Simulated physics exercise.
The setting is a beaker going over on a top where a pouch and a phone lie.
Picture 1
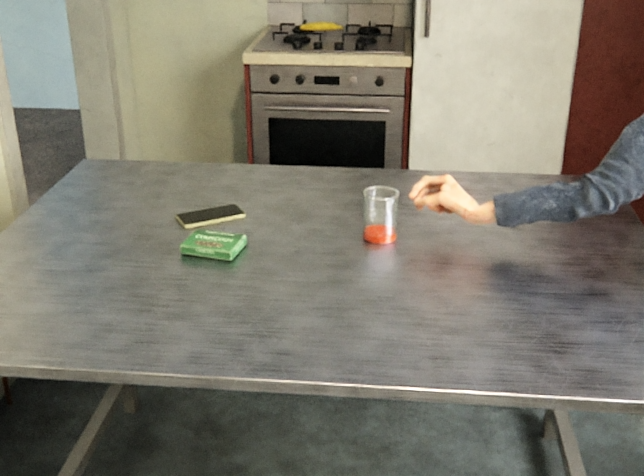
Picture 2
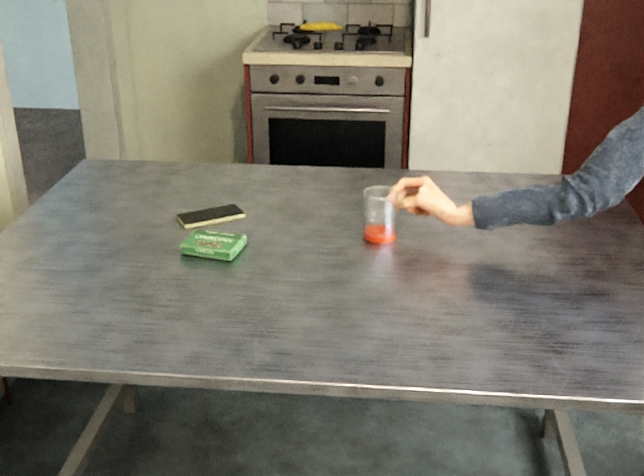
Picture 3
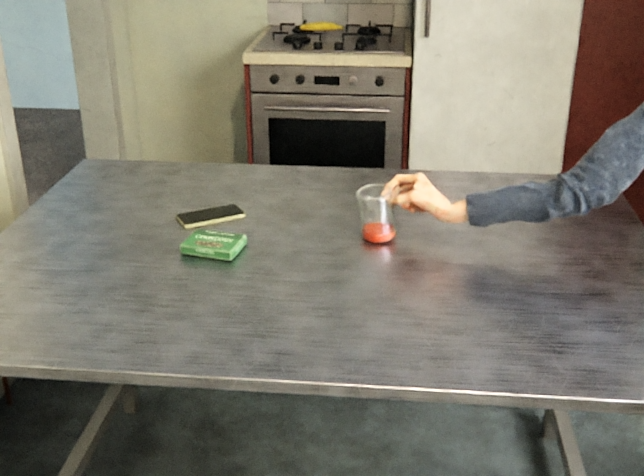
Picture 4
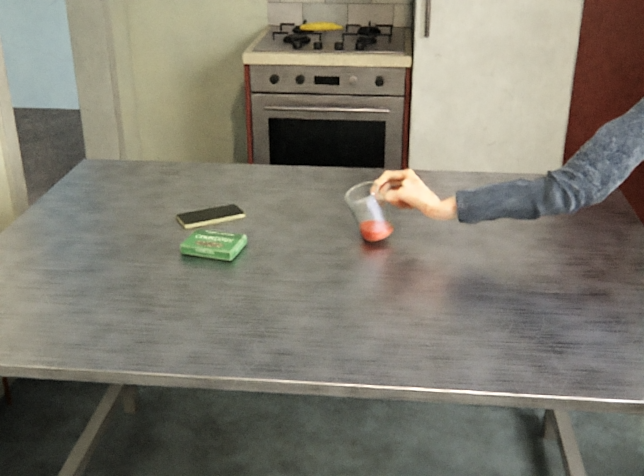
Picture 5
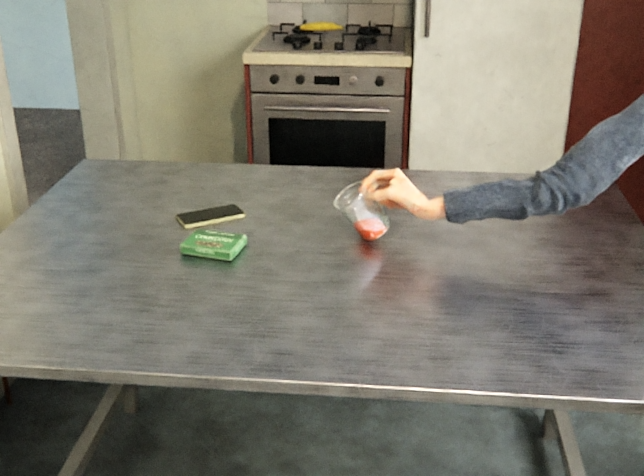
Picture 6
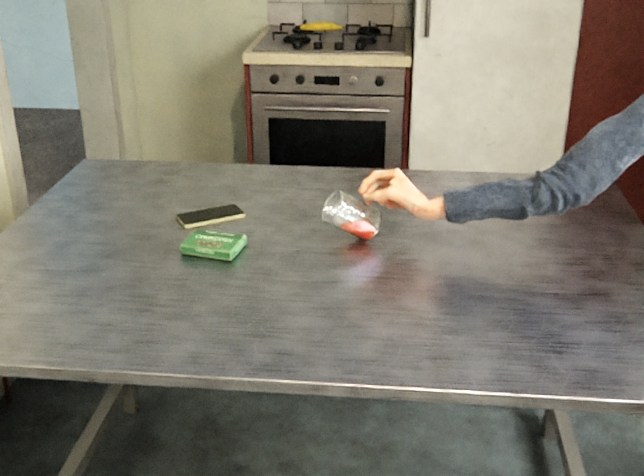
Clear beaker with a little red liquid tipping over to the left as a hand pushes its rim on a grey table.
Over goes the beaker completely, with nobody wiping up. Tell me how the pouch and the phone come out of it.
I expect the pouch will be caught by the spill; I expect the phone will stay out of the spill.
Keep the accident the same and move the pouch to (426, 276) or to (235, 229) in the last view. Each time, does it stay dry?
First it remains untouched, then it is reached.
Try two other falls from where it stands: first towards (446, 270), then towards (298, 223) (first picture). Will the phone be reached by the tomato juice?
Toward the first spot it is missed, and toward the second it gets touched.
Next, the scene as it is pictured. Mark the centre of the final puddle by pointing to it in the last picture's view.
Resting centre: About (258, 257).
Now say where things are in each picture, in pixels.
In the first frame, it stands upright; beaker (380, 214) nearly empty; pouch (214, 239); phone (211, 214).
The second frame shows fingers against its side; beaker nearly empty, surface at (380, 231).
The third frame shows fingers against its side; beaker (377, 213) nearly empty; phone (211, 214).
The fourth frame shows fingers against its side; beaker (370, 211) tipped 25°; pouch (214, 239).
The fifth frame shows fingers against its side; beaker (363, 212) tipped 35°.
In the sixth frame, it is falling; beaker (352, 215) tipped 60°; pouch (214, 239); phone (211, 214).
A moment on, the puddle covers about as much as a saucer; the pouch is reached; the phone is untouched.
When it is over, the puddle covers about as much as a saucer; the pouch is reached; the phone is untouched.
